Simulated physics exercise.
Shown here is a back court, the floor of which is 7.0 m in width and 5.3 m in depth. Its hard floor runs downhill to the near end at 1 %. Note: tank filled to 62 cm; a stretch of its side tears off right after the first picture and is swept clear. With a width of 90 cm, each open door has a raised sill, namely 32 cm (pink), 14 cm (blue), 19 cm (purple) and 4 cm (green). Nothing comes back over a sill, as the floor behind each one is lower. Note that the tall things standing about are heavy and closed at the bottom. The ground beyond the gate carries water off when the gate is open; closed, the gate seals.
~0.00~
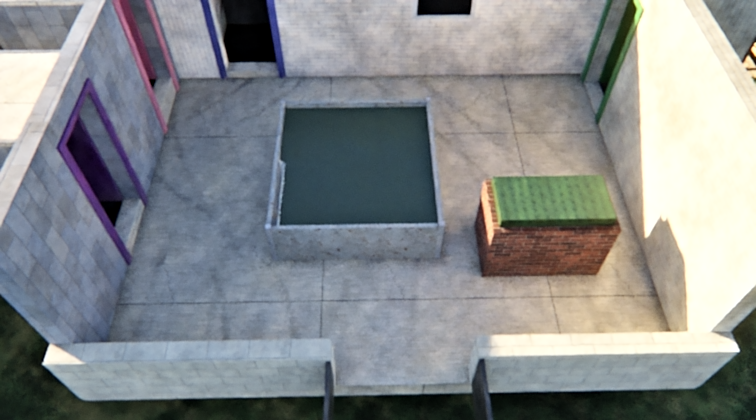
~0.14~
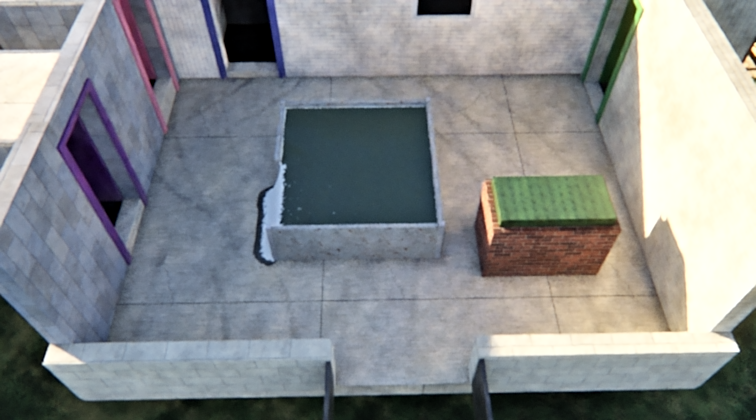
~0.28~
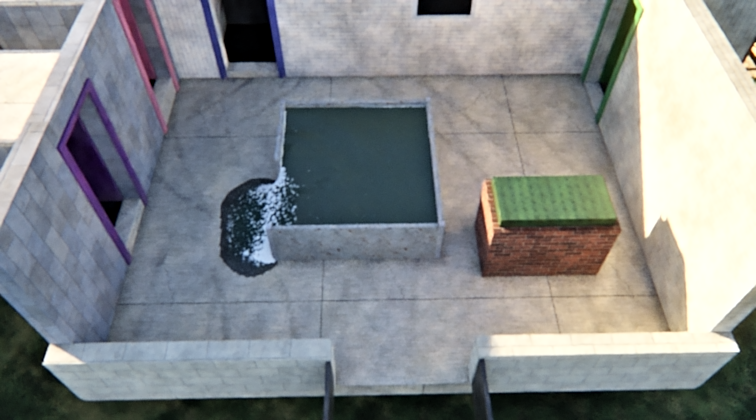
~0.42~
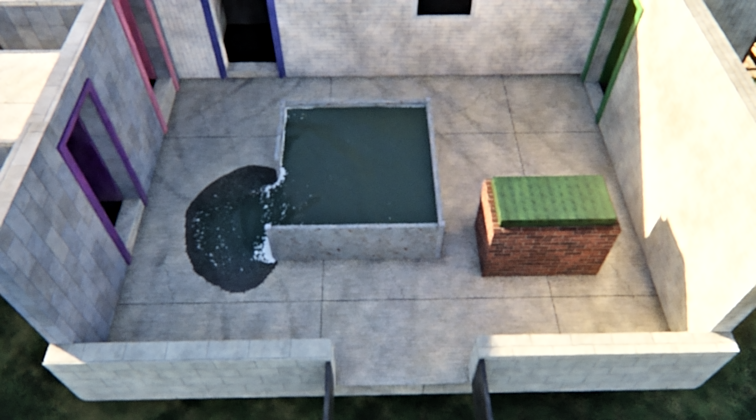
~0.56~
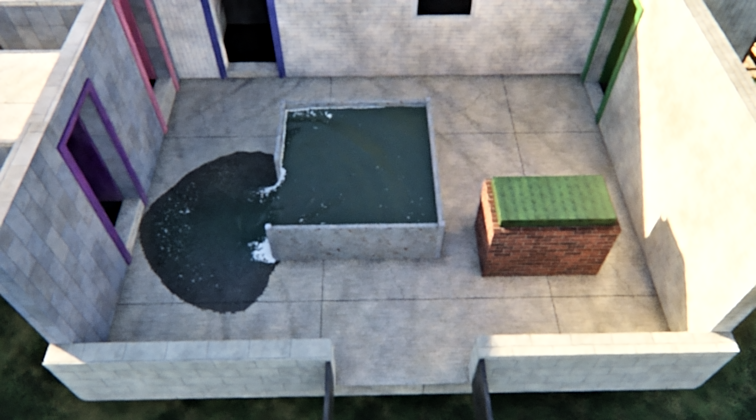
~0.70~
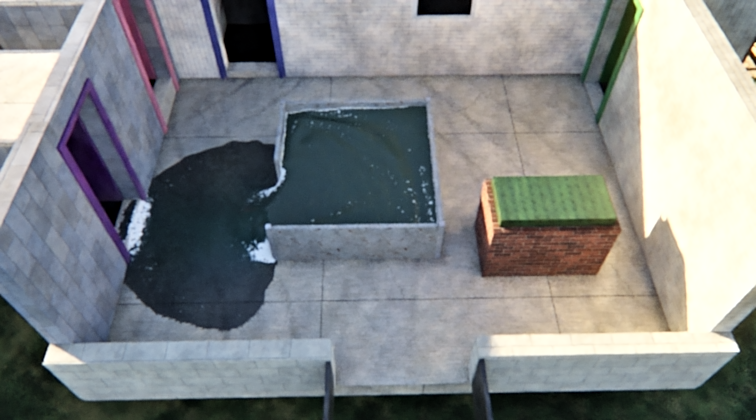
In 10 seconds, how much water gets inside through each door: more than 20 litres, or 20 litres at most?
After that time: The pink door, 20 litres at most; the blue door, 20 litres at most; the purple door, more than 20 litres; the green door, more than 20 litres.
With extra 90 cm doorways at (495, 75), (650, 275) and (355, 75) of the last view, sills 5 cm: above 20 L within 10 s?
The first one doesn't reach it, the second one exceeds it, and the third one doesn't reach it.
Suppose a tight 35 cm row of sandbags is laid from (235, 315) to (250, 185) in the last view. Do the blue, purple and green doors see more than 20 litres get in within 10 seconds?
Result: Blue door beyond the limit; purple door inside the limit; green door inside the limit.
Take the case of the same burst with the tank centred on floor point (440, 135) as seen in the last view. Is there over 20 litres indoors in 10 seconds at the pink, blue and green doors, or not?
Well, against that limit, at pink it's within bounds, at blue it's within bounds, and at green it's within bounds.
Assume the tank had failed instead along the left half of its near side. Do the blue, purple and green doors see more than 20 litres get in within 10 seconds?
For blue, too little; for purple, too little; for green, too little.
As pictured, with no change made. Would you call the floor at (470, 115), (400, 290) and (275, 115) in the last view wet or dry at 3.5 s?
First spot not yet wet, second submerged, third submerged.
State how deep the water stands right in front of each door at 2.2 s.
In centimetres - pink: 7, blue: 0, purple: 36, green: 0.
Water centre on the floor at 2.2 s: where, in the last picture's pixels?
Roughly (293, 213) in the last picture.
After 1.4 s water covers 20 % of the floor and is deepest (38 cm) near (134, 246); pink door not reached, blue door not reached, purple door 36 cm at the sill, 46 L in, green door not reached.
After 2.2 s water covers 25 % of the floor and is deepest (44 cm) near (100, 370); pink door 7 cm at the sill, 0 L in, blue door not reached, purple door 36 cm at the sill, 122 L in, green door not reached.
After 3.5 s water covers 50 % of the floor and is deepest (30 cm) near (100, 370); pink door 8 cm at the sill, 0 L in, blue door 13 cm at the sill, 0 L in, purple door 26 cm at the sill, 193 L in, green door not reached.
After 6.0 s water covers 80 % of the floor and is deepest (22 cm) near (100, 370); pink door 12 cm at the sill, 0 L in, blue door 11 cm at the sill, 1 L in, purple door 17 cm at the sill, 214 L in, green door not reached.
After 10.0 s water covers 100 % of the floor and is deepest (14 cm) near (680, 359); pink door 9 cm at the sill, 0 L in, blue door 7 cm at the sill, 1 L in, purple door 11 cm at the sill, 214 L in, green door 11 cm at the sill, 61 L in.
